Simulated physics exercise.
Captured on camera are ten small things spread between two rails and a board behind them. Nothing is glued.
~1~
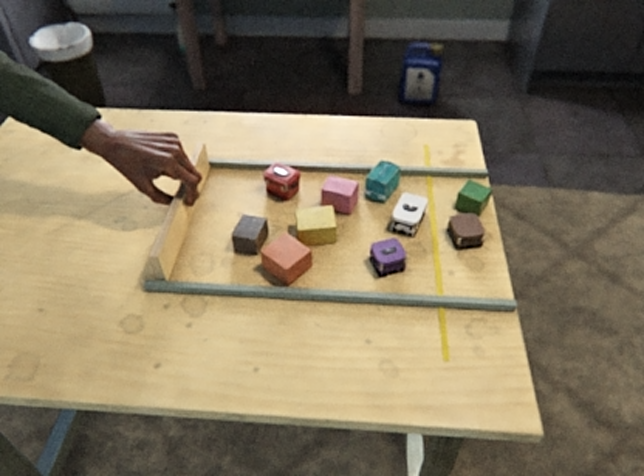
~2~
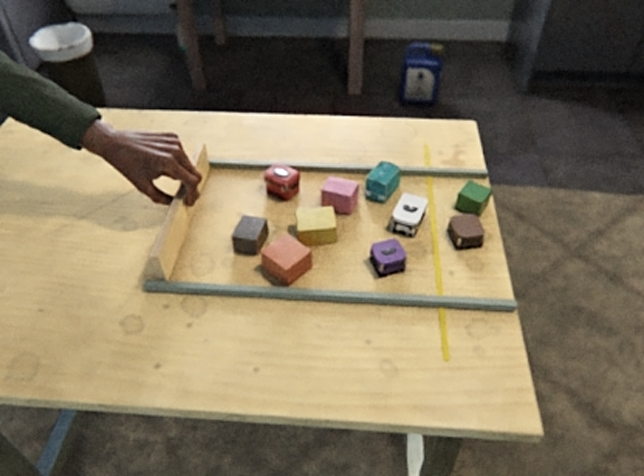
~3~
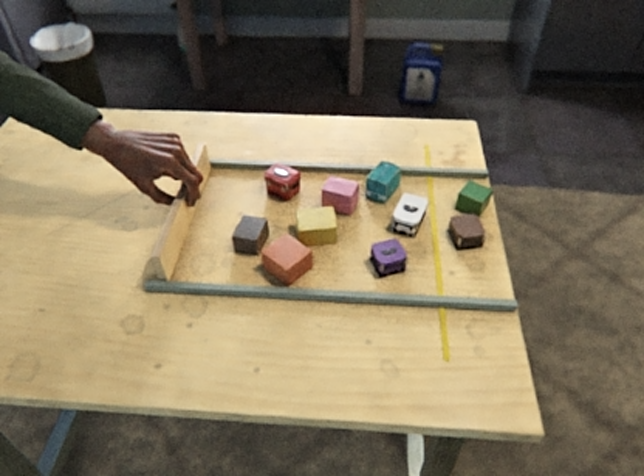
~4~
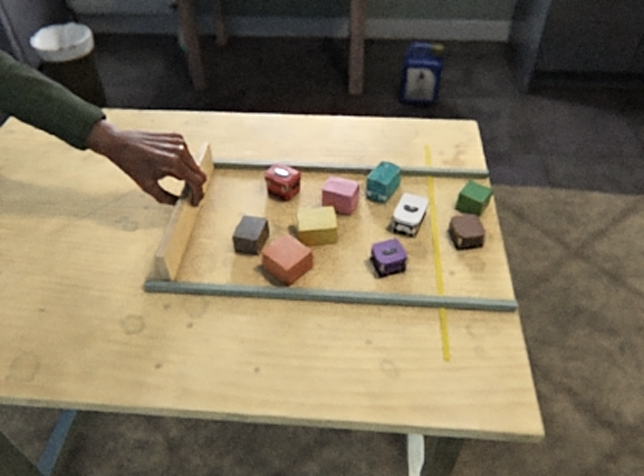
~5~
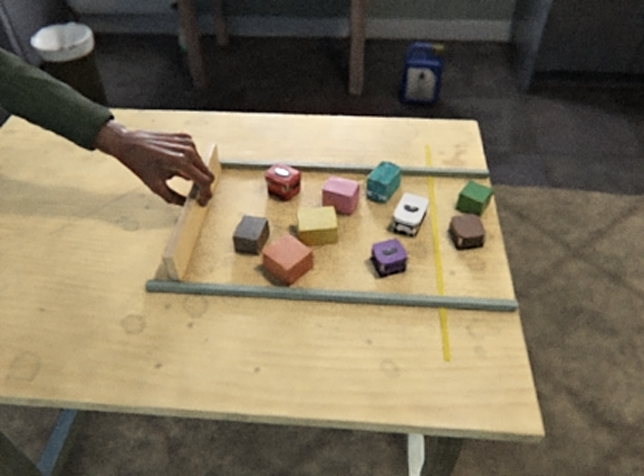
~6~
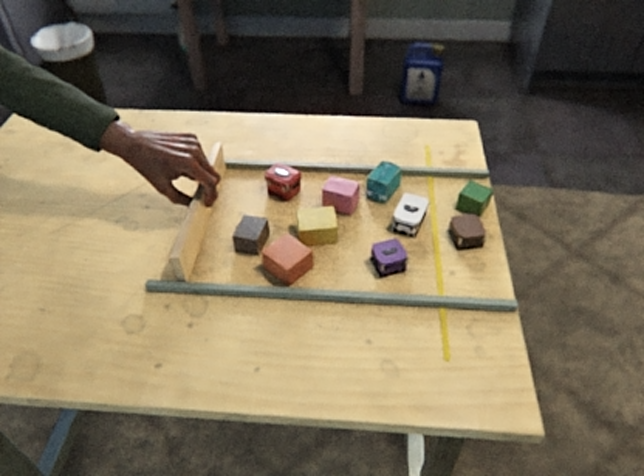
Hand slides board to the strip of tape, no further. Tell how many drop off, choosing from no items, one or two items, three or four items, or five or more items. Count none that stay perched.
One or two items drop off.
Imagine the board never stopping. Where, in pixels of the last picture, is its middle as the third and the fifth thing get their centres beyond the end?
I'd say close to (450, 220), then close to (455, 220).
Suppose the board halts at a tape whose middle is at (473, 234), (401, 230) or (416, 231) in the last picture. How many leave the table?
First 6, then 0, then 0.
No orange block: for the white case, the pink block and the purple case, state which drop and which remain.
White case still up; pink block still up; purple case still up.
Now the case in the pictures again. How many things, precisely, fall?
Exactly 2.
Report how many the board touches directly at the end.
Contact count: 4.
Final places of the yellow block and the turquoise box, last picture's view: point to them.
First (484, 235), then (476, 183).
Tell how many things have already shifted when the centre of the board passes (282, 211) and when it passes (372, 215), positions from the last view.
4 and 9.
Early on, none off yet; green block at rest near (475, 199); brown case at rest near (467, 232); white case at rest near (410, 215).
A while later, none off yet; green block at rest near (475, 199); brown case at rest near (467, 232); white case moving near (417, 214).
Further along, none off yet; green block at rest near (477, 198); brown case travelled about its own width near (488, 234); white case travelled about its own width near (461, 211).
Finally, the number that fall off is one or two; lost, brown case and green block.
